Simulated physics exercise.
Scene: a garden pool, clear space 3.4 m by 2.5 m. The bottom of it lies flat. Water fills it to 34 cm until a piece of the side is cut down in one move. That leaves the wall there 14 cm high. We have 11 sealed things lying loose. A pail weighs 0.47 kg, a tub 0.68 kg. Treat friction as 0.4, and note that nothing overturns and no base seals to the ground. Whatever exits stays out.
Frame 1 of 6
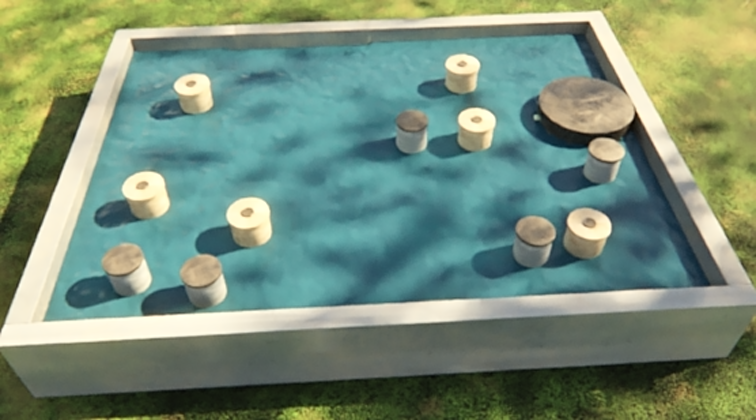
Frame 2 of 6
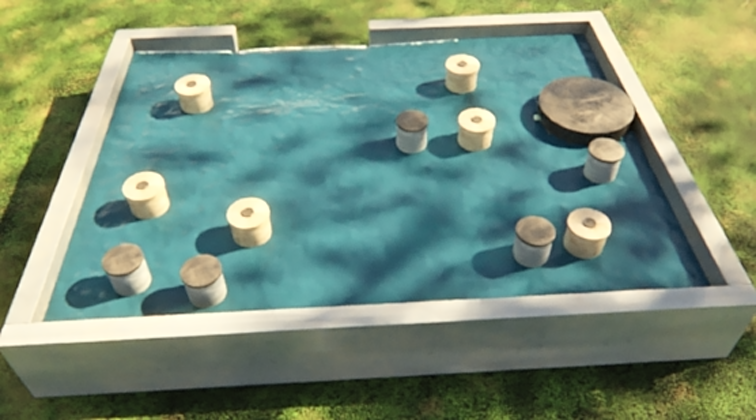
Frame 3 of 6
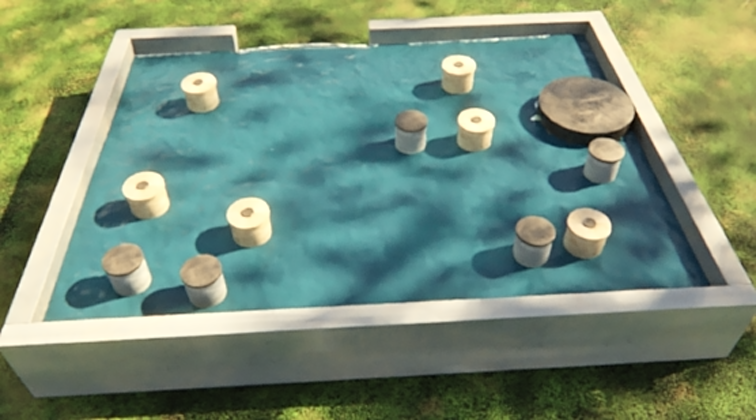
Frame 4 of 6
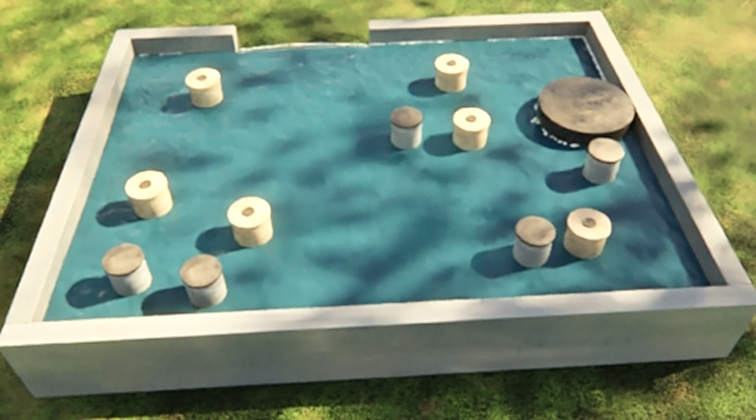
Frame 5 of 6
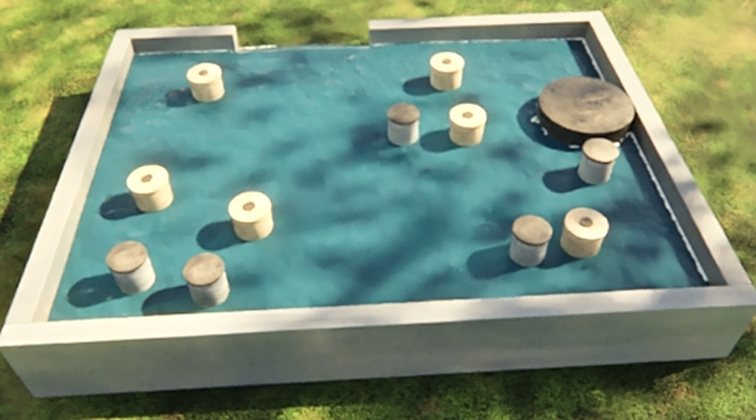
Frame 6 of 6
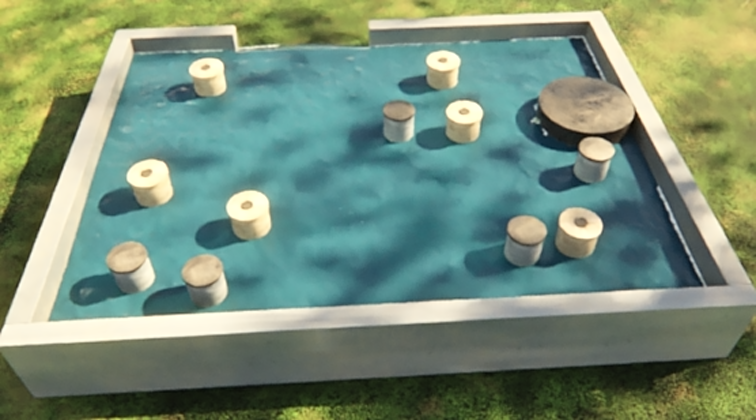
Water ripples in a rectangular, pale-walled garden pool on sunlit grass, seen from above at an angle by a still camera. Cream spool-like floats and white ones with brown tops sit scattered across the blue-green water, with a broad dark disc at the upper right. A section of the far wall disappears, the water lowers slightly, and several floats drift a little, mostly toward that gap.
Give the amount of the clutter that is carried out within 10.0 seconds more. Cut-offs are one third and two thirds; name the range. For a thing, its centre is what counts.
Range: Below one third.
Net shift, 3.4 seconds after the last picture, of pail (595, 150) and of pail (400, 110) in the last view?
The shifts read 10 cm and 40 cm, in that sequence.
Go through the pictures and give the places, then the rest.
The first frame shows a tub at (192, 84), afloat; a pail at (412, 120) floats; about 2790 L in view; 0 of 11 have shifted.
The second frame shows a tub at (192, 85), afloat; a pail at (412, 120), afloat; about 2770 L in view; 0 of 11 have shifted.
The third frame shows a tub at (198, 83), afloat, 6 cm from its start; a pail at (411, 120), afloat; 34 cm deep round most things; 1 of 11 have shifted.
The fourth frame shows a tub at (203, 78), afloat, 11 cm from its start; a pail at (406, 117), afloat, 6 cm from its start; about 2680 L in view; 3 of 11 have shifted.
The fifth frame shows a tub at (204, 73), afloat, 16 cm from its start; a pail at (403, 113) floats, 10 cm from its start; 33 cm deep round most things; 6 of 11 have shifted.
The sixth frame shows a tub at (206, 68) floats, 21 cm from its start; a pail at (399, 110), afloat, 15 cm from its start; about 2600 L in view; 8 of 11 have shifted.
Then, 0.8 s after the last picture 0 of 11 are out; 11 afloat.
Then, 3.4 s after the last picture 0 of 11 are out; 11 afloat.
Then, 6.0 s after the last picture 1 of 11 are out; 10 afloat.
Then, 10.0 s after the last picture 2 of 11 are out; 9 afloat.
